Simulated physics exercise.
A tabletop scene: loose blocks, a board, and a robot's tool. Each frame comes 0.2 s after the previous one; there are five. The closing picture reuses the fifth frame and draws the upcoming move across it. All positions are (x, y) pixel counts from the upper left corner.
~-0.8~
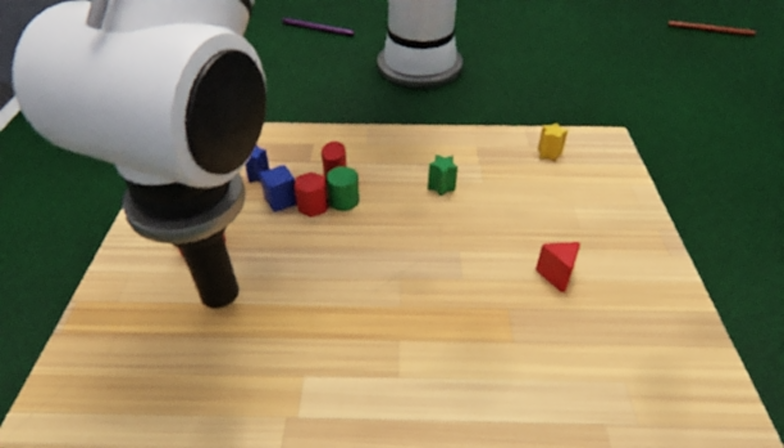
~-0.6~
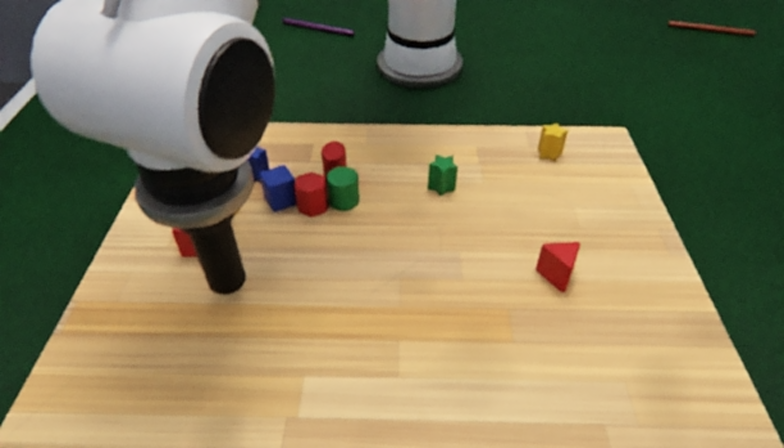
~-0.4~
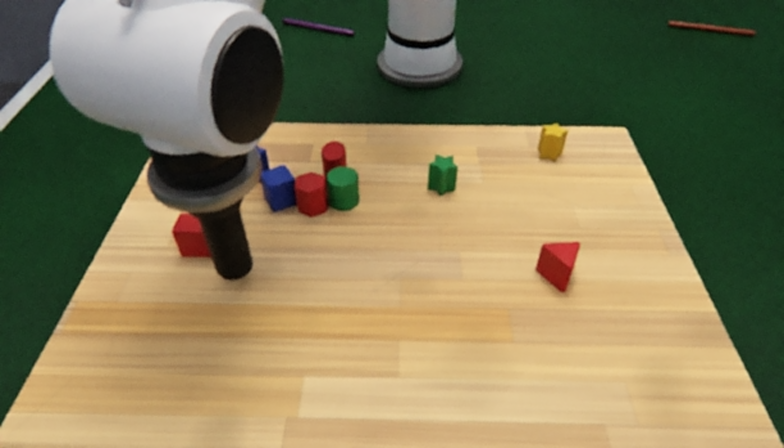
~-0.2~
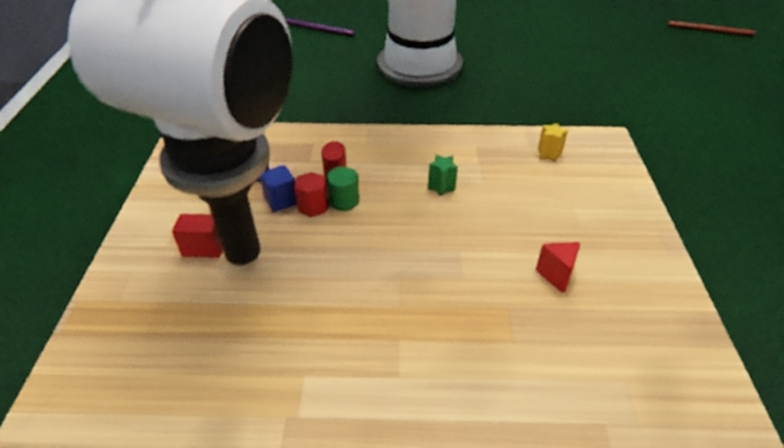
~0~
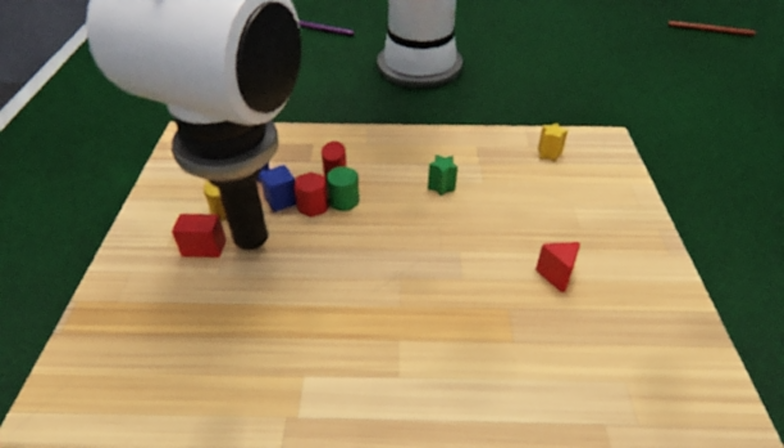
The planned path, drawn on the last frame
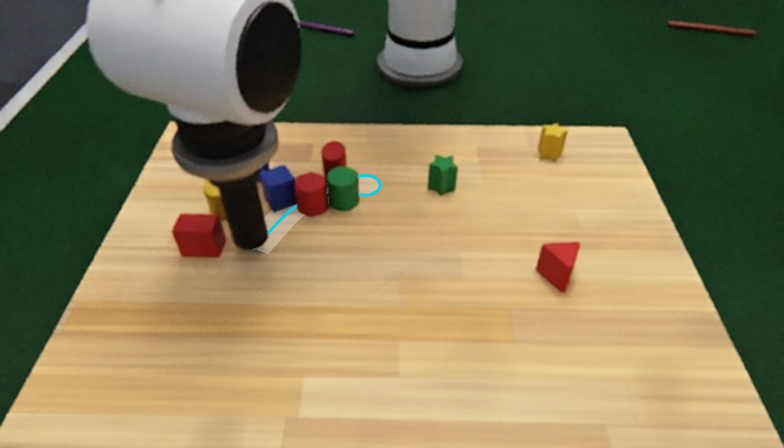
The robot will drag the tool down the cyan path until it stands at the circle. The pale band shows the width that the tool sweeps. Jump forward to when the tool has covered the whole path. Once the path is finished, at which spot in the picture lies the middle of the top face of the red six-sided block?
I'd expect the centre of its top face to be at (391, 151).
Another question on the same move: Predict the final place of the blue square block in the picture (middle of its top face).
The centre of its top face lies at (282, 163).
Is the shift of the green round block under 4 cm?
My answer is no.
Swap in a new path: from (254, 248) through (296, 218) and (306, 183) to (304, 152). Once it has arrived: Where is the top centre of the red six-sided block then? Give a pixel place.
Put as a pixel place, it's (334, 157).
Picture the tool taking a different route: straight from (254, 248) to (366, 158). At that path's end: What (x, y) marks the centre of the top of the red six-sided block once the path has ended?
Its top centre lands on (391, 141).
Drawn move, from (254, 248) over (283, 217) and (321, 195) to (365, 185).
On the path given first. One third of the way, tool at (281, 206); blue square block at (279, 171).
Two thirds of the way, tool at (320, 184); blue square block at (282, 163); red six-sided block at (349, 162); red elliptical block at (338, 145), turned 30° anticlockwise; green round block at (376, 170).
At the end, tool at (365, 175); blue square block at (282, 163); red six-sided block at (391, 151); red elliptical block at (338, 145), turned 35° anticlockwise; green round block at (396, 170).
